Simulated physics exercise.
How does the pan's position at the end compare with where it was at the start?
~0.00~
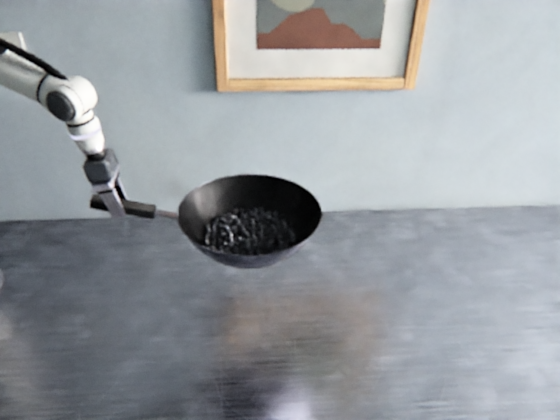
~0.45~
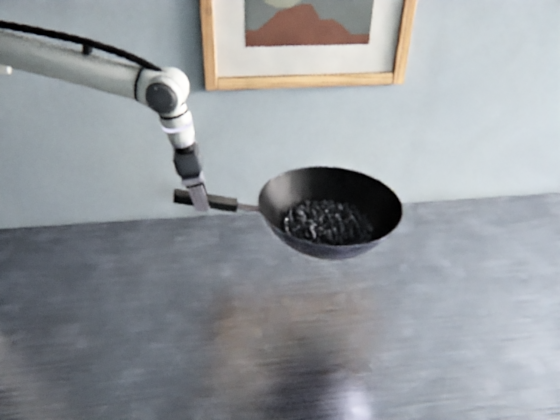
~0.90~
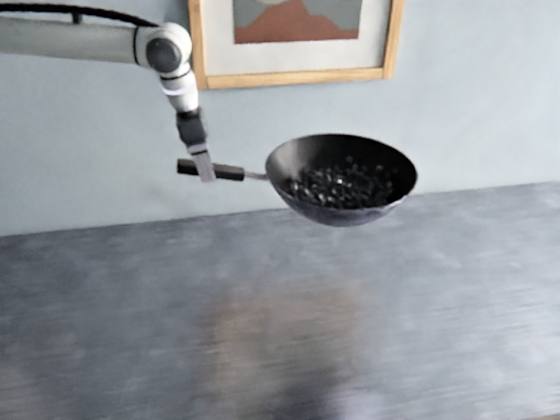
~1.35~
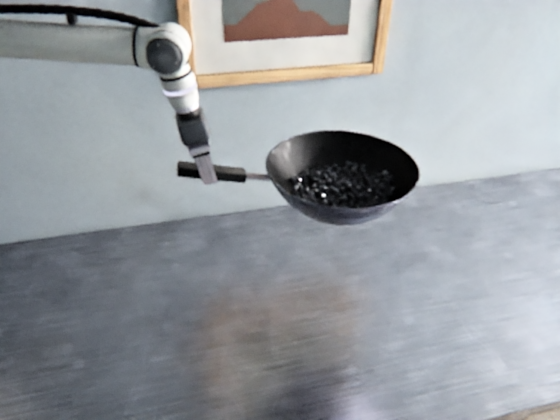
At the end the pan is farther to the right and somewhat higher above the table than it was at the start.
